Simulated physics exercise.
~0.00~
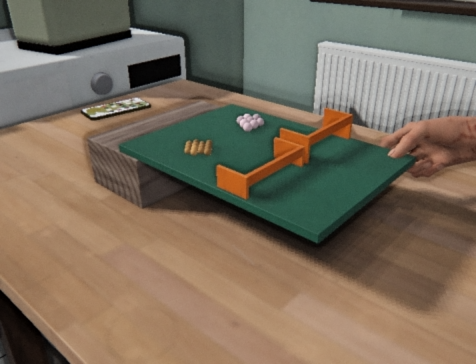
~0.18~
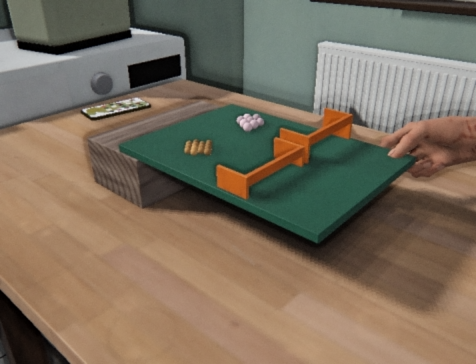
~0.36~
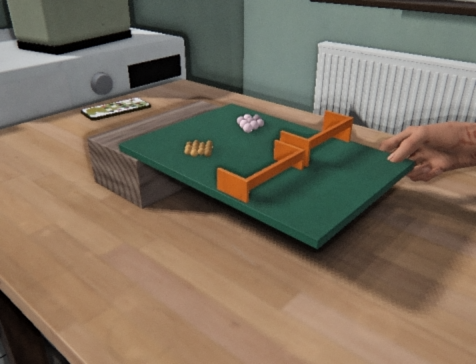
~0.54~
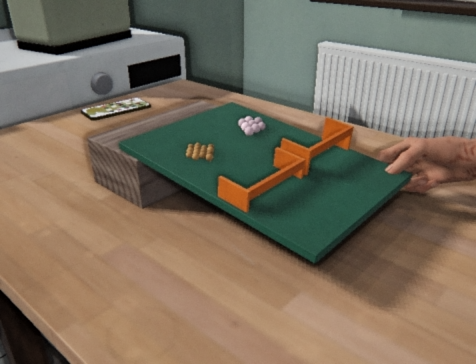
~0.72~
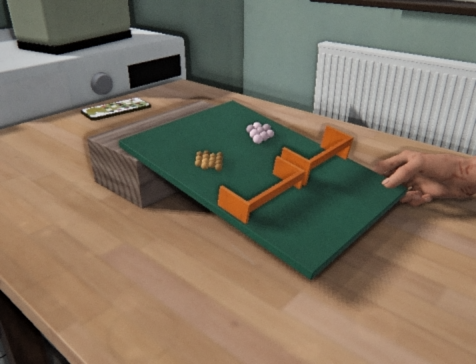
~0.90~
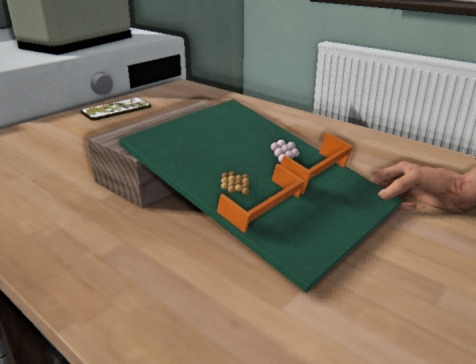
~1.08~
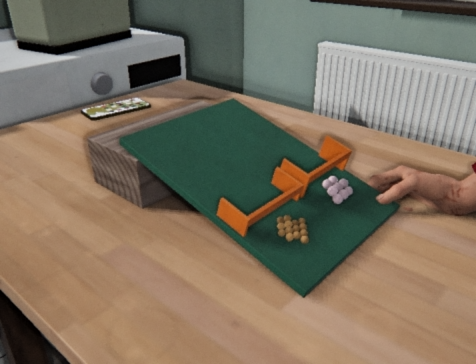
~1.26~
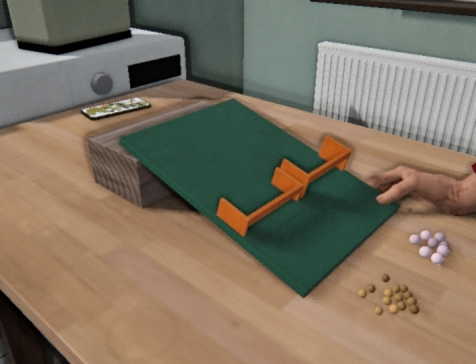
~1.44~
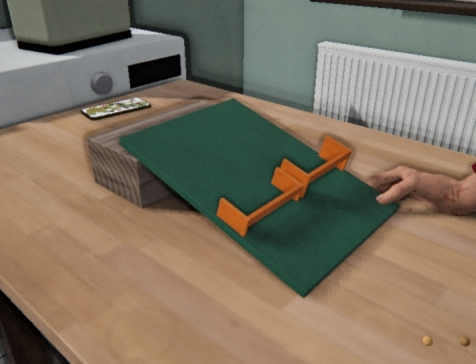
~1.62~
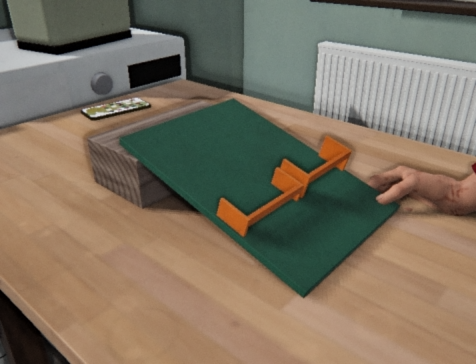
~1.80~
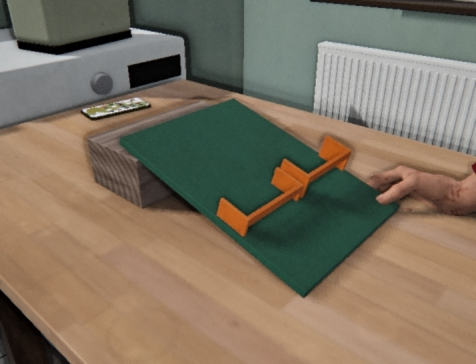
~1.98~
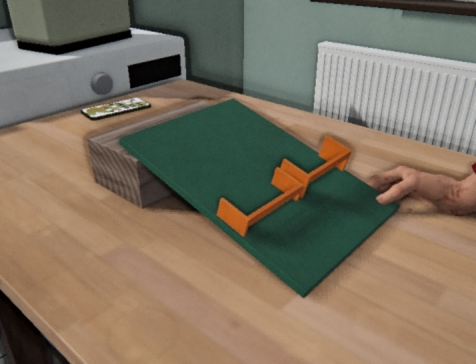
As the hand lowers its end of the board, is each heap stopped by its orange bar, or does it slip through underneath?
Both heaps slip under their orange bars, the near brown one and the far pale one alike.
On a wooden table, a hand tilts a green board and both heaps slide under orange bars and off.
